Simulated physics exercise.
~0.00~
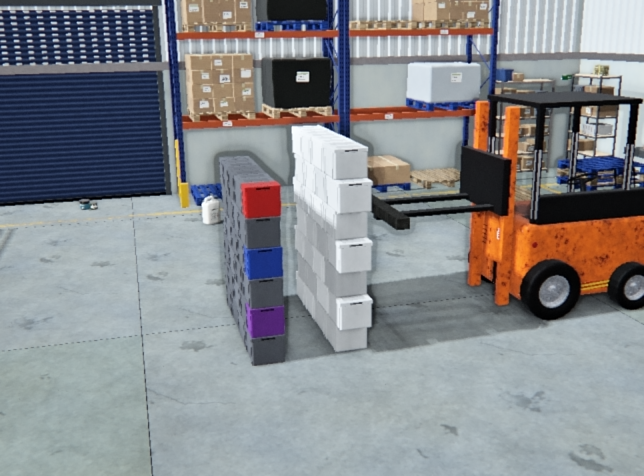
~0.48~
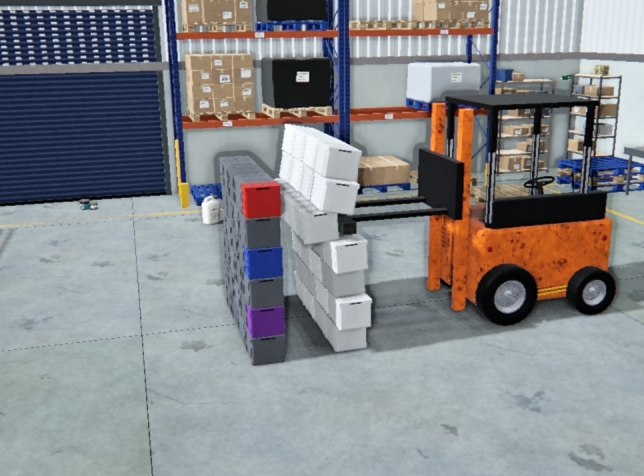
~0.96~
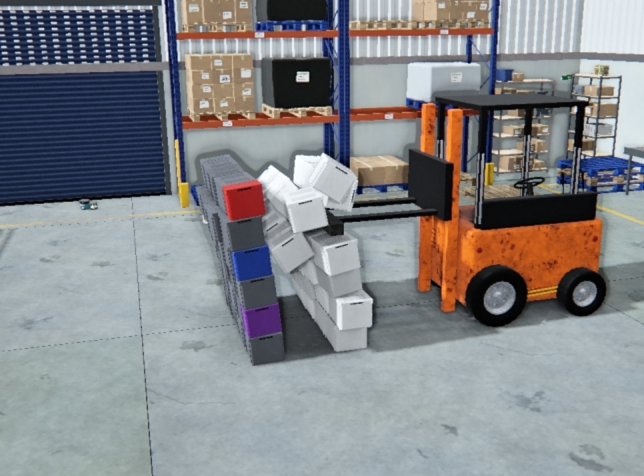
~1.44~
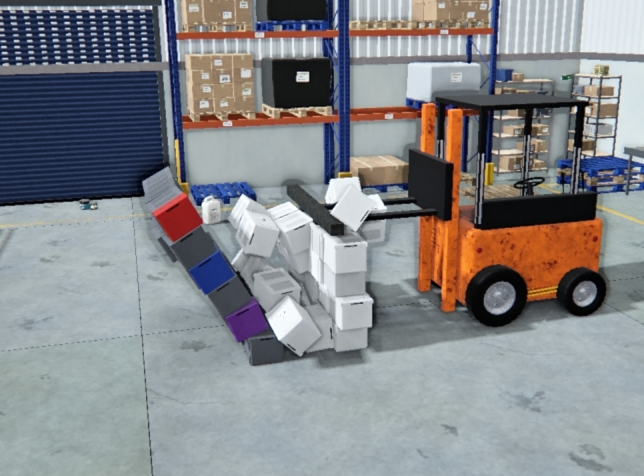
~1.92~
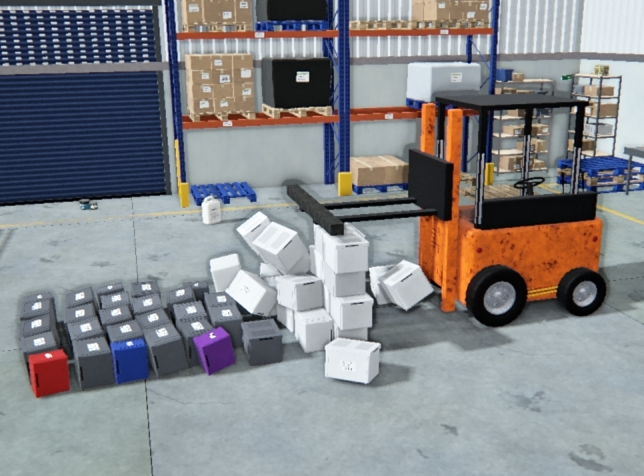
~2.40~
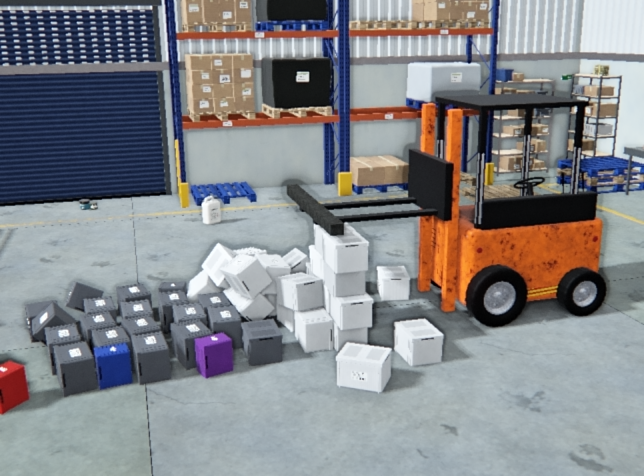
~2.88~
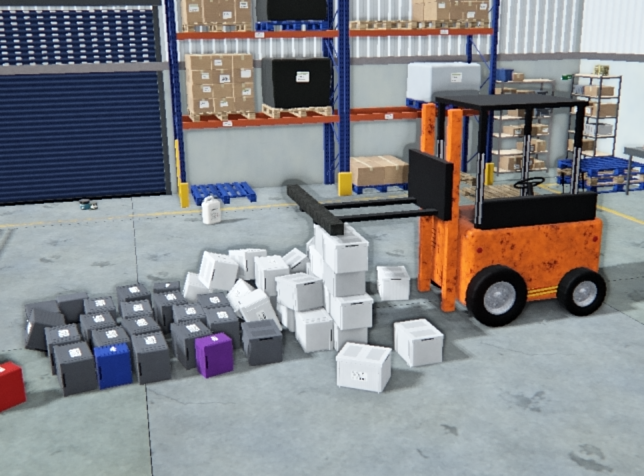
At the start, a white wall and a darker gray wall of stacked boxes stand side by side in a warehouse, with red, blue and purple boxes at the gray wall's near end. An orange forklift drives in from the right and presses a dark beam into the upper part of the white wall. The top white boxes tilt left and tumble against the gray wall, which leans and then topples leftward. The forklift stops while boxes spill across the floor. Finally, the red, blue and purple boxes lie among the scattered gray ones, while a white column still stands beneath the beam.
